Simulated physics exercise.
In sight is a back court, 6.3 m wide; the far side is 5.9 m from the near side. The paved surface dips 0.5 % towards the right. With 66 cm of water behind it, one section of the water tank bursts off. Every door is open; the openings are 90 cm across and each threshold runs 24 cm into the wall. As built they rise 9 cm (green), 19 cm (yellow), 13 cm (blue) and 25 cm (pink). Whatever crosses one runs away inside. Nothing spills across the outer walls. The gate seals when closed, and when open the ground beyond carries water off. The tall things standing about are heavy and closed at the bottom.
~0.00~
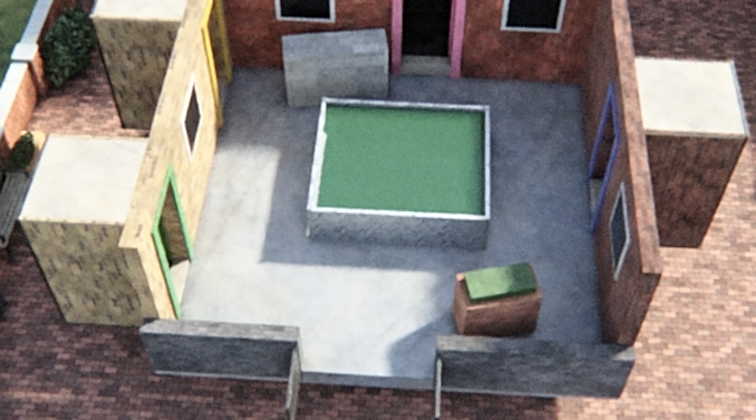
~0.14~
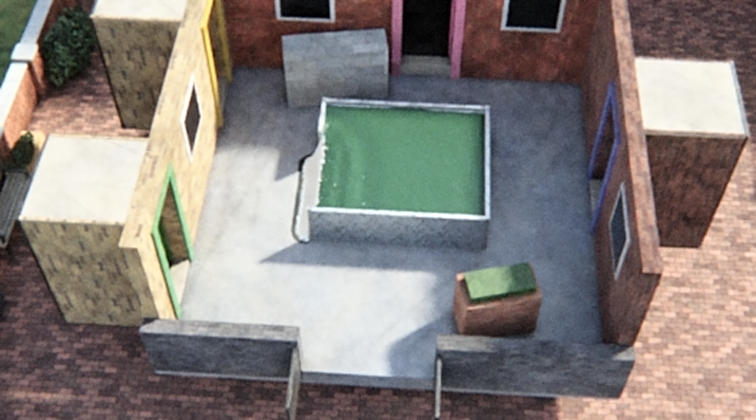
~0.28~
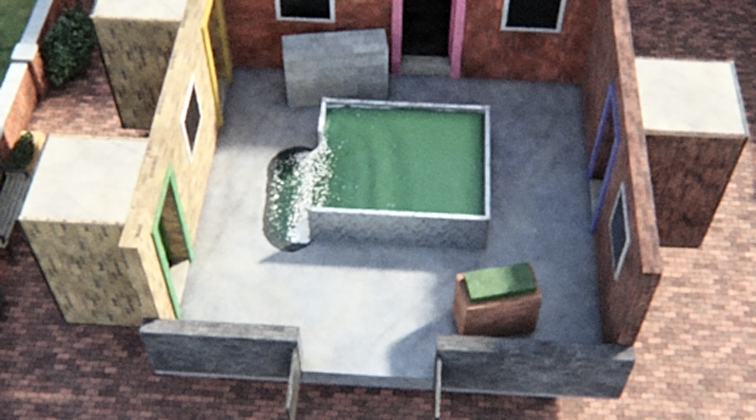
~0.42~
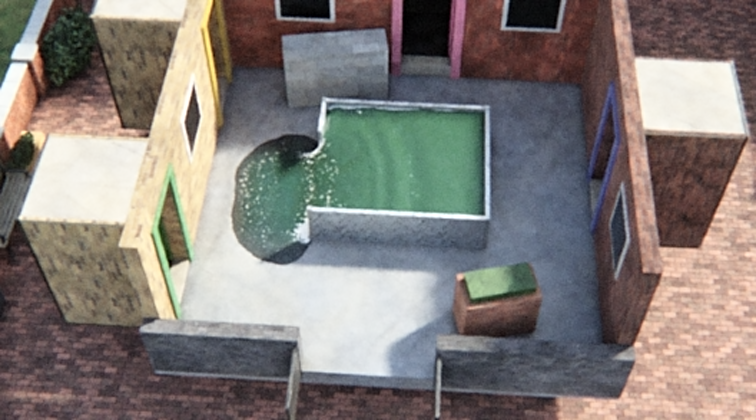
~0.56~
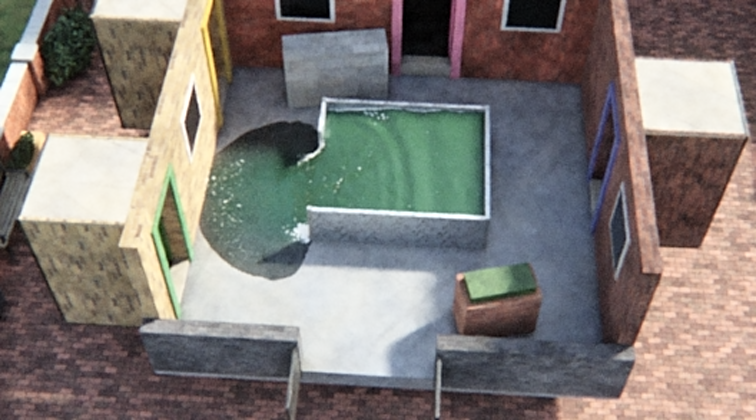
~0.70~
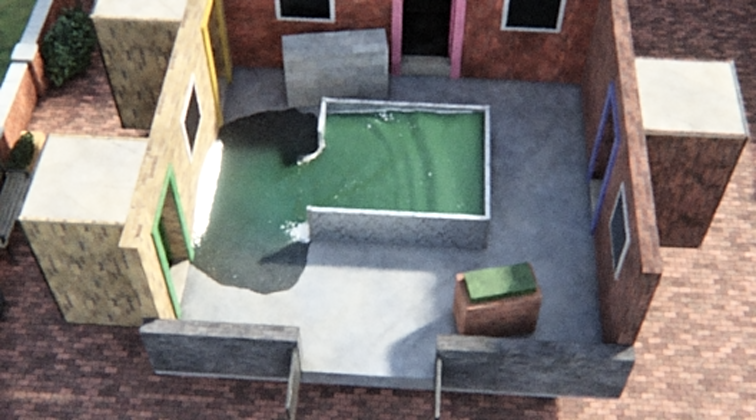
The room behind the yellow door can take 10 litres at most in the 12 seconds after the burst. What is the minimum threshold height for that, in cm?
Some 24 cm above the ground.
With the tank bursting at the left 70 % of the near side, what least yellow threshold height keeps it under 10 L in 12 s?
Then roughly 7.0 cm.
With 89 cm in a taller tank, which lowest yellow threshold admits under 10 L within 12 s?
About 34 cm.
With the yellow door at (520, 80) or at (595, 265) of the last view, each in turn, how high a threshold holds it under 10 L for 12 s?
Roughly 10.0 and 13.5 cm.
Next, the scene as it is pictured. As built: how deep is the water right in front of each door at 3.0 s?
In cm: Green 18, yellow 14, blue 0, pink 4.
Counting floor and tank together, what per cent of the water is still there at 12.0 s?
Some 84 per cent remains.
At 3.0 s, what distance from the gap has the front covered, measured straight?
About 3.6 m.
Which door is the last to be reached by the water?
It is the blue one.
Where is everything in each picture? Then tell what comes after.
The first frame shows the water tank at (402, 159) is whole and still, 66 cm deep; the yellow door at (218, 61) is dry.
In the second frame, water pours out at (318, 187) and has run 0.3 m, to (296, 232); about 9 cm deep outside, 66 cm at the back.
In the third frame, the gap is at (319, 190), the front 0.8 m out at (271, 175); the back of the water tank holds 66 cm.
In the fourth frame, the gap is at (319, 190), the front 1.3 m out at (239, 190); the back of the water tank holds 66 cm.
In the fifth frame, water pours out at (319, 191) and has run 1.9 m, to (202, 208); about 7 cm deep outside, 66 cm at the back.
In the sixth frame, the front is at (191, 257), 1.9 m from the gap at (319, 190); 5.3 m2 of floor is wet, 66 cm left at the back; 0.6 m in a straight line remain to the yellow door at (218, 61).
After 1.4 s water covers 25 % of the floor, deepest (46 cm) near (203, 203); 13 cm at the yellow door, 0 litres in over its 19 cm threshold.
After 3.0 s water covers 45 % of the floor, deepest (42 cm) near (174, 337); 14 cm at the yellow door, 0 litres in over its 19 cm threshold.
After 12.0 s water covers 95 % of the floor, deepest (15 cm) near (579, 181); 7 cm at the yellow door, 39 litres in over its 19 cm threshold.
At the yellow door as built, the water arrived by 1.0 s and peaked near 26 cm at 4.6 s.
With a threshold of 22 cm, 19 litres would have come in within the 12 s; with 29.5 cm, 1 litre. So under 10 litres takes about 24 cm.
